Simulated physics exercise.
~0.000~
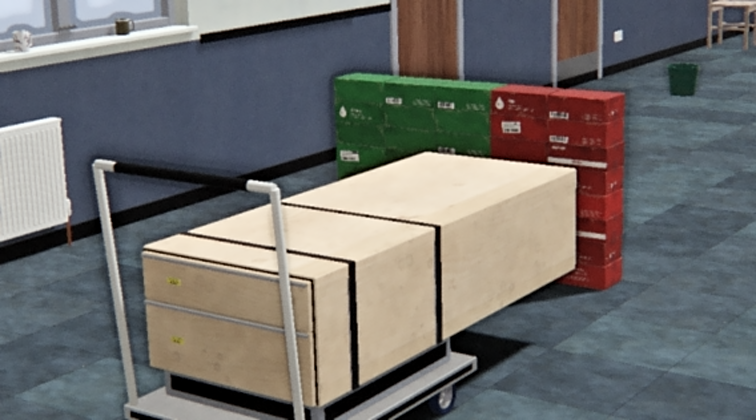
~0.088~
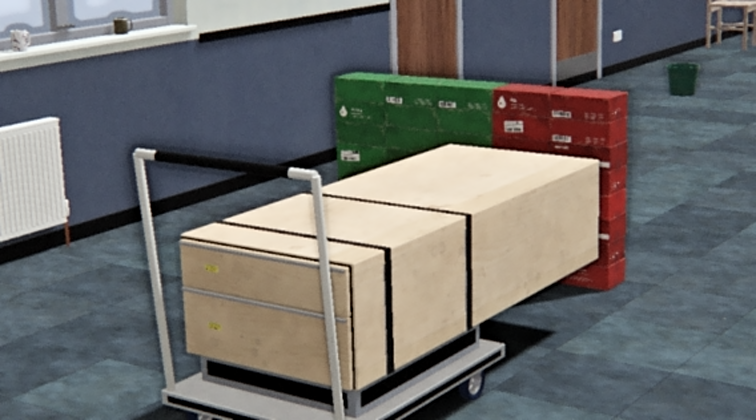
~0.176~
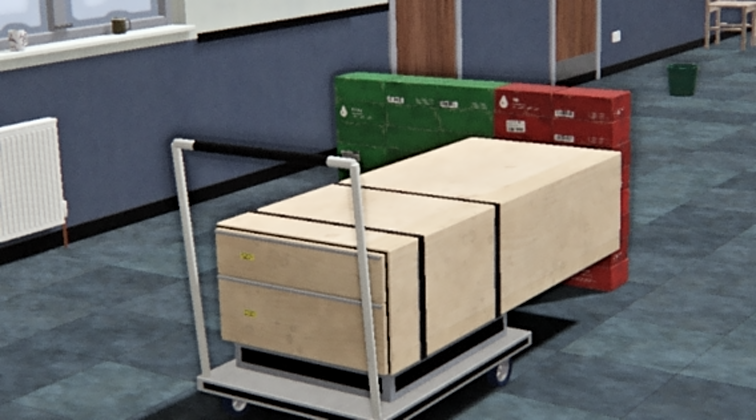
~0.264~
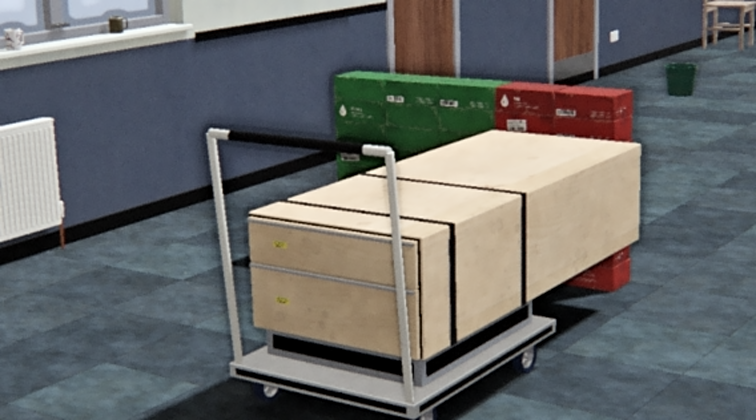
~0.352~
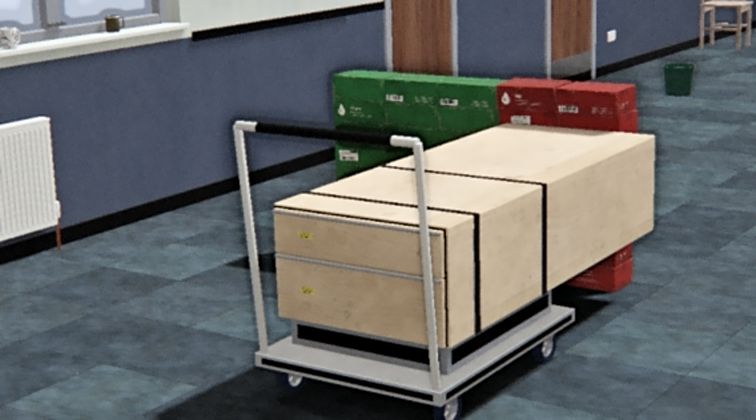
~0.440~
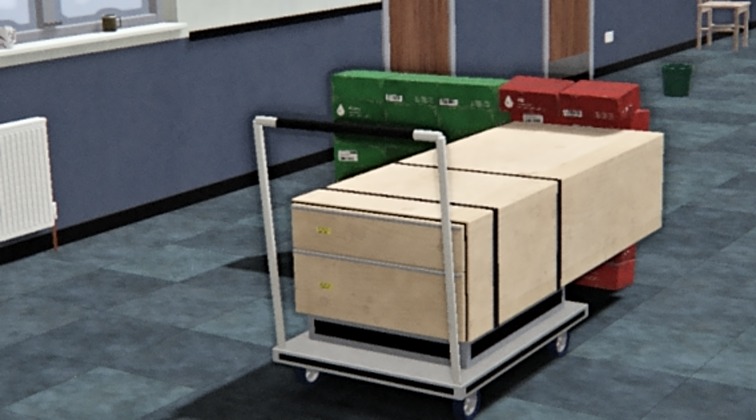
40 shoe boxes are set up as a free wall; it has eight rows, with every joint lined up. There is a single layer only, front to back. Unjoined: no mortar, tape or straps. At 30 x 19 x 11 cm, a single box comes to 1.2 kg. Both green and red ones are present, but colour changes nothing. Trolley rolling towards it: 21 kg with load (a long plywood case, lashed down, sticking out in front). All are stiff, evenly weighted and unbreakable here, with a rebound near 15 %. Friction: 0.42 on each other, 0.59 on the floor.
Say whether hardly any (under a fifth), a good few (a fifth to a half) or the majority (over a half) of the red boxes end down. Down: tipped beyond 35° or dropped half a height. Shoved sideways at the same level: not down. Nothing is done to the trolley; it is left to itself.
The majority of them end down.
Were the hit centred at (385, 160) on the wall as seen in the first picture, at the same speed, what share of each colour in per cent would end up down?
That would leave red at 0 % and green at 100 %.
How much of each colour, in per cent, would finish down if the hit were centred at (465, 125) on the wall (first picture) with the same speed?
Then red would be 20 per cent down and green 40 per cent.
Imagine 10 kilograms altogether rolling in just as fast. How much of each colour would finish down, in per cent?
Down at the end: Red 100 per cent, green 0 per cent.
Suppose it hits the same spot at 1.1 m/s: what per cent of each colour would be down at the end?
Result - red: 100%; green: 0%.
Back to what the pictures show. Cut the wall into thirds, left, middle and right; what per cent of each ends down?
0, 0 and 90 per cent, from left to right.
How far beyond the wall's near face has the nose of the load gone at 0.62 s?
Measured: Approx. 30 cm.
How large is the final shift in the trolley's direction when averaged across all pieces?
Mean shift: Roughly 30 cm.
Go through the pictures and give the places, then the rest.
In the first frame (each place is the centre of the face we see best; the camera moves round a little), load (569, 202) 62 cm short of the wall; top red box (576, 109); top green box (358, 91); all as stacked.
The second frame shows load (593, 193) 45 cm short of the wall; top red box (579, 108).
The third frame shows load (615, 184) 27 cm short of the wall; top red box (582, 108).
The fourth frame shows load (635, 176) 10 cm short of the wall; top red box (584, 106).
The fifth frame shows load (649, 167) 42 mm into the wall's line; top red box (586, 103) moved 16 mm; 12 have shifted.
The sixth frame shows load (658, 164) 13 cm into the wall's line; top red box (589, 108) tilted 11°; top green box (356, 88); steepest lean 11°, the box at (527, 103); 16 have shifted.
By 0.62 s, load 28 cm past the wall's line, still rolling; 13 of the 16 red boxes down (13 of 40 in all colours); top red box tilted 37°.
By 1.00 s, load 56 cm past the wall's line, still rolling; 15 of the 16 red boxes down (15 of 40 in all colours); top red box on its side.
When it is over (3.1 s), load 1.11 m past the wall's line, stopped; 15 of the 16 red boxes down (15 of 40 in all colours); top red box 67 cm lower; top green box unmoved. That is 94 per cent. In pixels of the last frame, middles, top red box near (668, 196), top green box near (367, 85).
